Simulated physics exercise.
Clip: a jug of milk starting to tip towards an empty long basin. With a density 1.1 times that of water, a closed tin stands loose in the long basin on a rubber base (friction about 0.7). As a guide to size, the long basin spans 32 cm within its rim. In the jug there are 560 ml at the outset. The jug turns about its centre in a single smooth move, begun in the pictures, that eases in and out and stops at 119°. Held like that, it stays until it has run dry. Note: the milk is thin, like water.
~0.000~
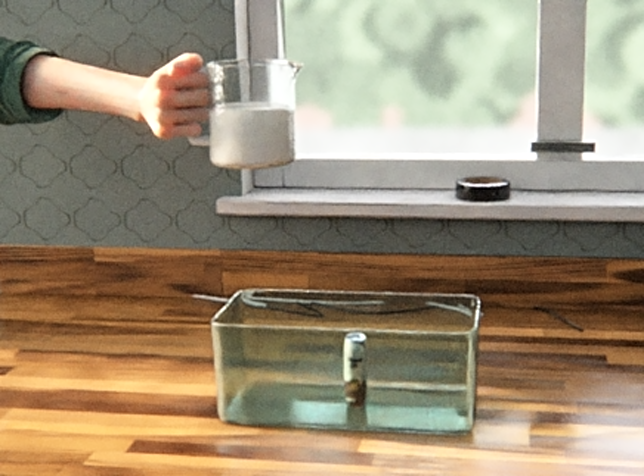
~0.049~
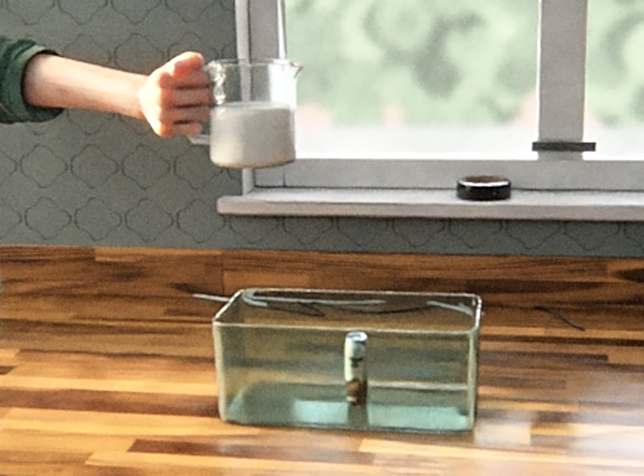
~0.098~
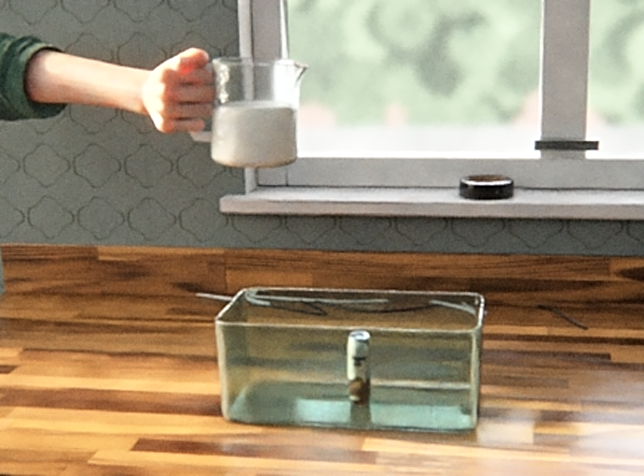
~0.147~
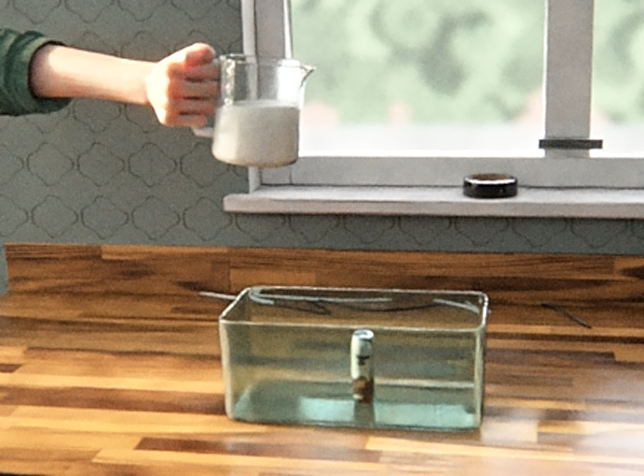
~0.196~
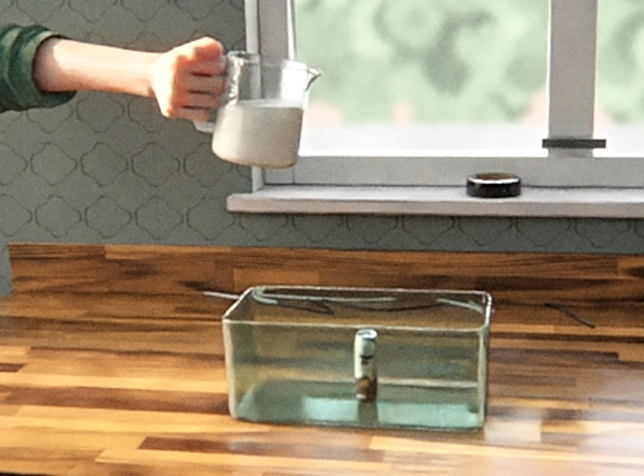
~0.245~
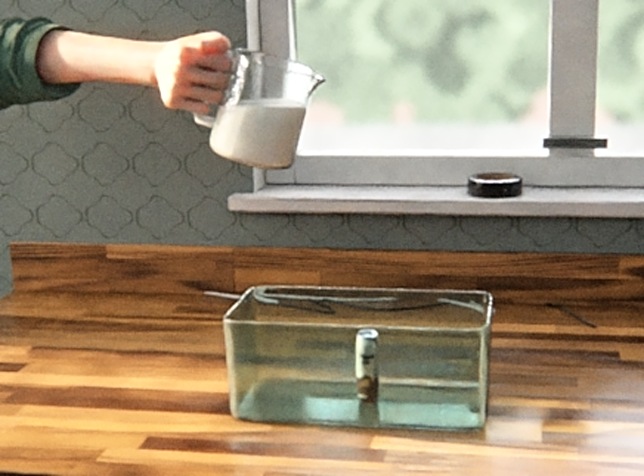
On a wooden counter by a window, a small tin stood inside a long glass basin while a hand held a glass jug of milky liquid above it, then slowly tilted the jug slightly to the right.
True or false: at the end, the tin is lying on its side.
False.
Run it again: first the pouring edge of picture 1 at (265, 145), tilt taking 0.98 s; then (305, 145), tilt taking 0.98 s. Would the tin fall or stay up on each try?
In the first try it remains standing; in the second it comes down.
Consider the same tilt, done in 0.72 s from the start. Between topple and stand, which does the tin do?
The tin stays on its base.
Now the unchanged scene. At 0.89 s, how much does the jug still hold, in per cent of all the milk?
I reckon near 18 per cent still sits there.
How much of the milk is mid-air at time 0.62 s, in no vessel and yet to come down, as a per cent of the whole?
Roughly 14 percent.
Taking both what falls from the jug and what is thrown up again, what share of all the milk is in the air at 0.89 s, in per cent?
Something like 38 per cent of the total.
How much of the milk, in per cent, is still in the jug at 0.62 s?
Fraction remaining: Approx. 86 per cent.
After 0.62 s the tilt is 83° and 86 per cent is still to pour; the tin stands where it began.
After 0.89 s the tilt is 116° and 18 per cent is still to pour; the tin stands where it began.
After 1.17 s the tilt is 119° and 0 per cent is still to pour; the tin stands where it began.
After 1.48 s the tilt is 119° and 0 per cent is still to pour; the tin stands where it began.
In the end the tin stands where it began.
